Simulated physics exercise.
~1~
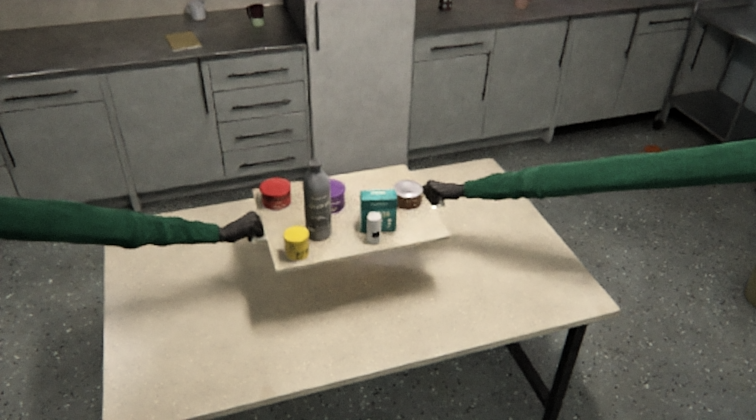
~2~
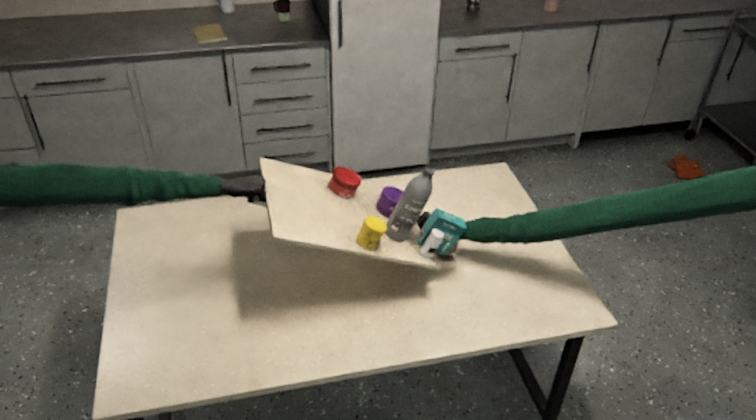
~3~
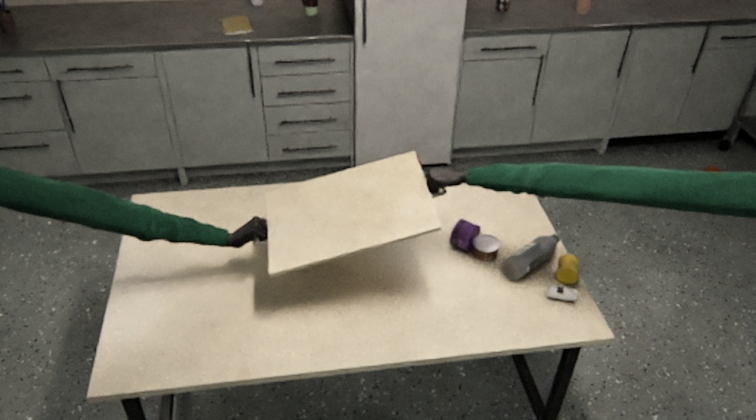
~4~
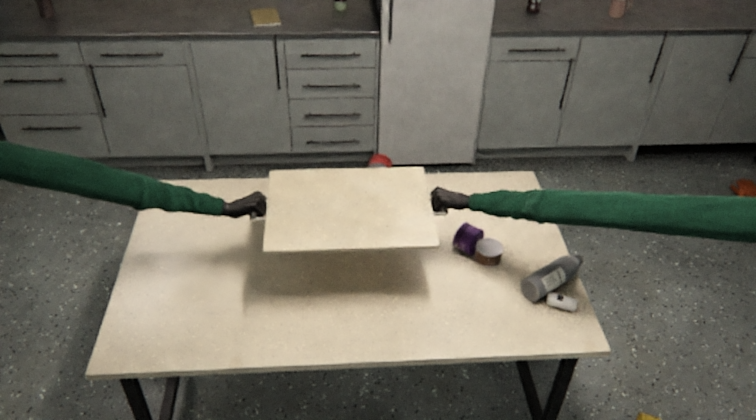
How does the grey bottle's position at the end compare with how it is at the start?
At the start the grey bottle stands upright on the tray. By the end it is lying on its side on the table, to the right of the tray.
A hand-held tray dips right, drops all its containers, tilts left, and levels out empty.
